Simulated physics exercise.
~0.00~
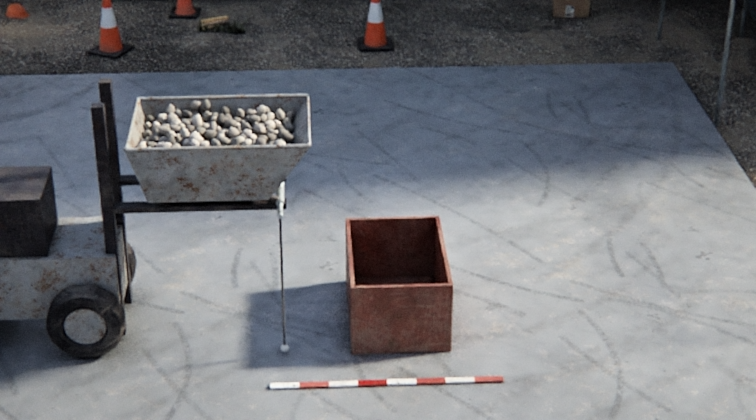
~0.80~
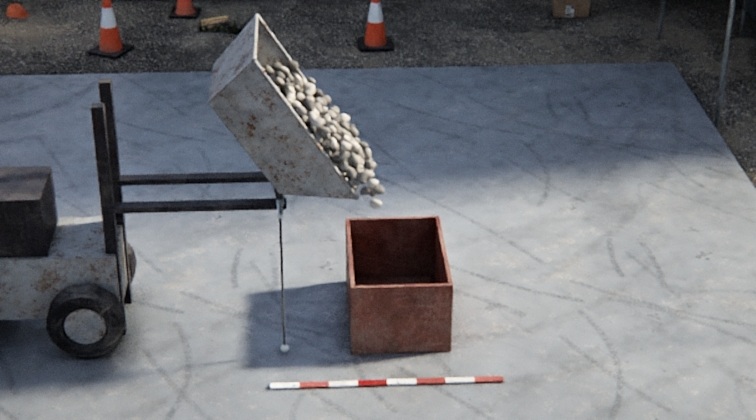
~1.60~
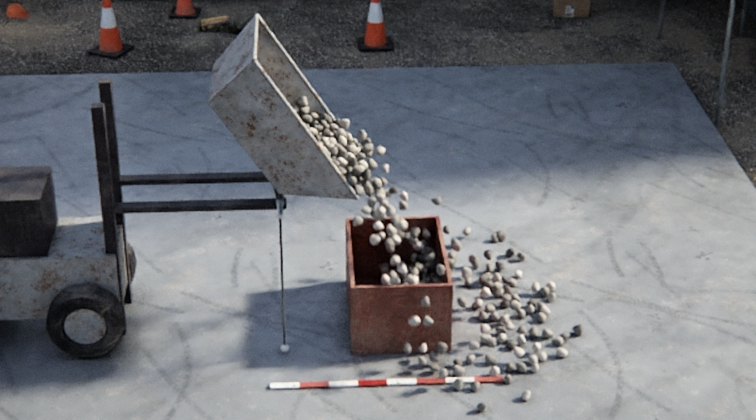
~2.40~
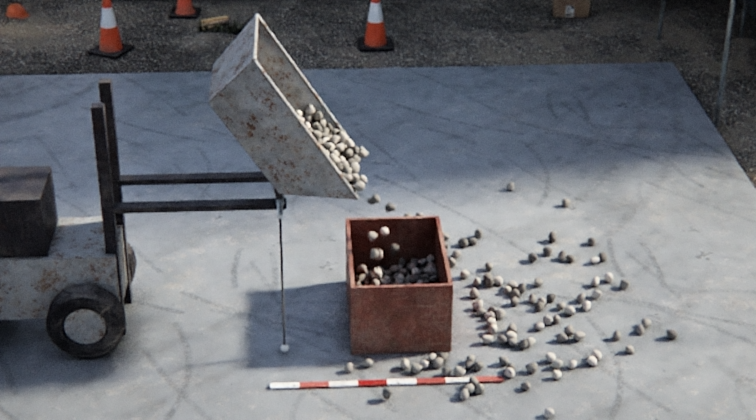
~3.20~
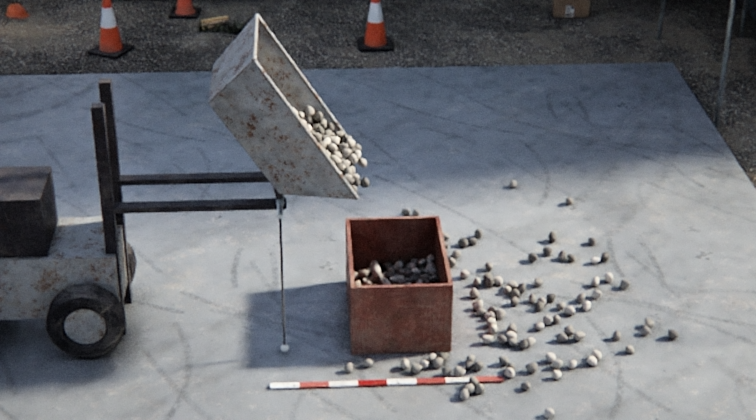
Grey and white cobbles pouring from a forklift's tipped skip into a rust-red bin, many scattering beyond it, some staying in the skip.
